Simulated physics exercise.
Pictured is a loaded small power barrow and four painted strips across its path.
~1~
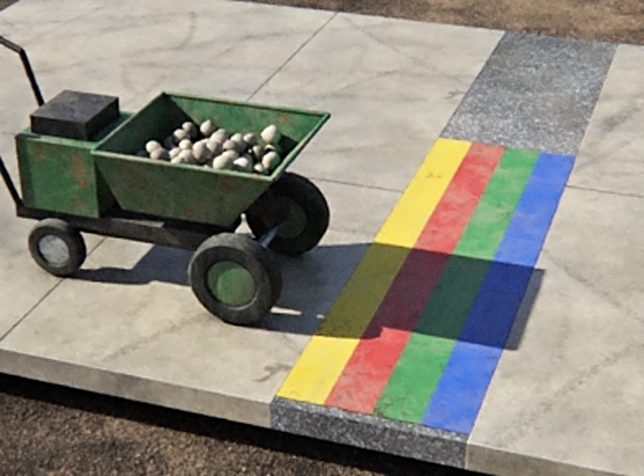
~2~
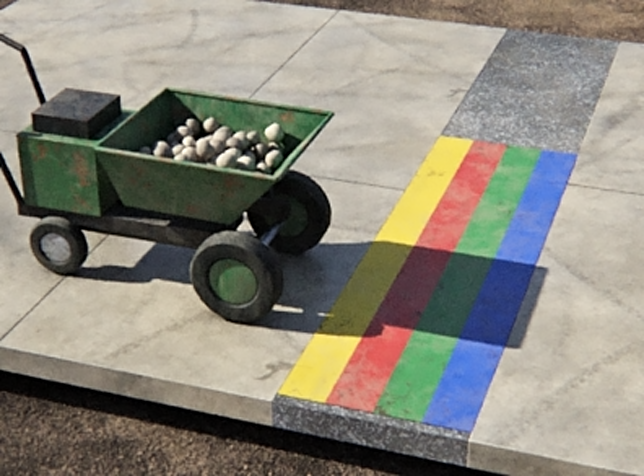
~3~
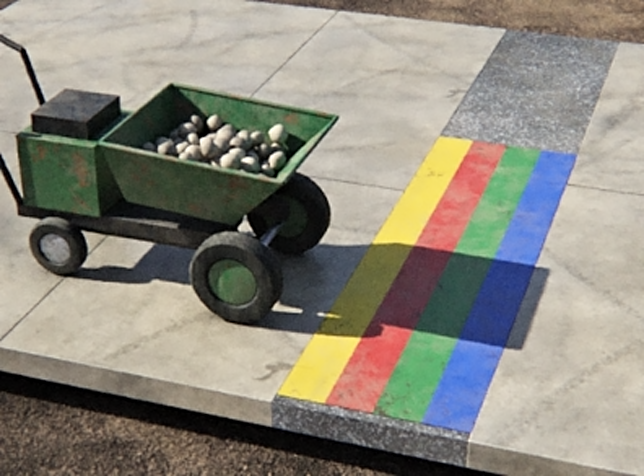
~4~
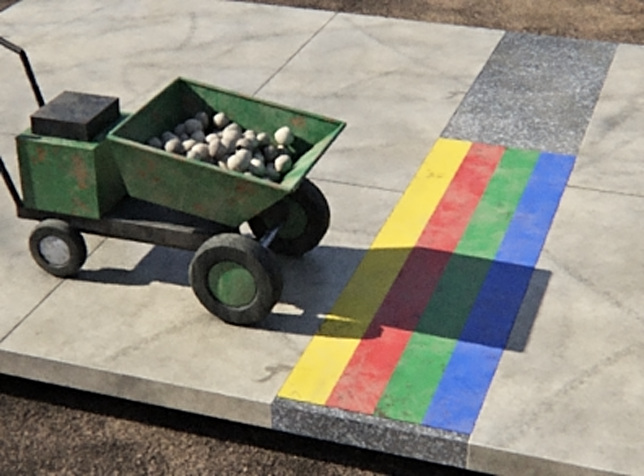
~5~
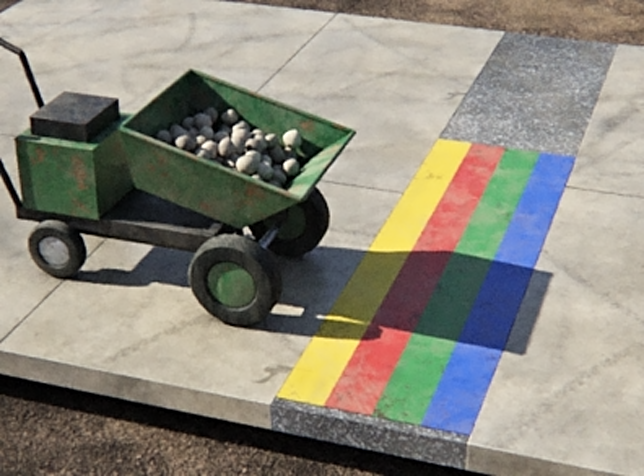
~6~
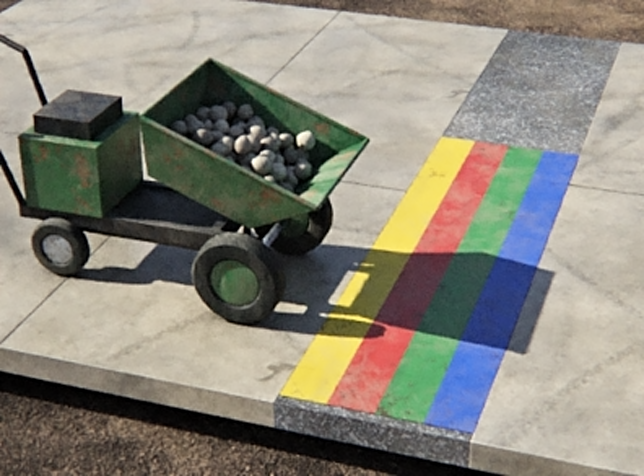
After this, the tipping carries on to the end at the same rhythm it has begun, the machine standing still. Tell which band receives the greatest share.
I would say the red band receives it.
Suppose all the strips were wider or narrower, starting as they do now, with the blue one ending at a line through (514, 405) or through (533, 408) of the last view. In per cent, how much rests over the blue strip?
Roughly 10 percent first, then roughly 0 percent.
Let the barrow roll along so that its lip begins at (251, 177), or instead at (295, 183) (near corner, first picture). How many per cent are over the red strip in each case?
30 %, then 20 %.
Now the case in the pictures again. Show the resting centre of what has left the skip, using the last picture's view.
The centre ends up roughly at (426, 303).
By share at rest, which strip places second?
Behind the top strip comes green.
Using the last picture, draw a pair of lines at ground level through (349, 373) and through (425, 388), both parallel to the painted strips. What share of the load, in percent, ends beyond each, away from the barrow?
I'd say about 80 and about 20 in a hundred.
Soon after the last picture, skip tipped steeply; all in the skip.
A little later, skip tipped right over; most in the skip; a small part over the red strip; a small part over the green strip.
Later still, skip tipped right over; about a quarter in the skip; about a third over the red strip; about a quarter over the green strip; a small part over the blue strip; a stray few off the paint.
At rest, skip tipped right over; about a quarter in the skip; none over the yellow strip; about a third over the red strip; about a quarter over the green strip; a small part over the blue strip; a stray few off the paint.
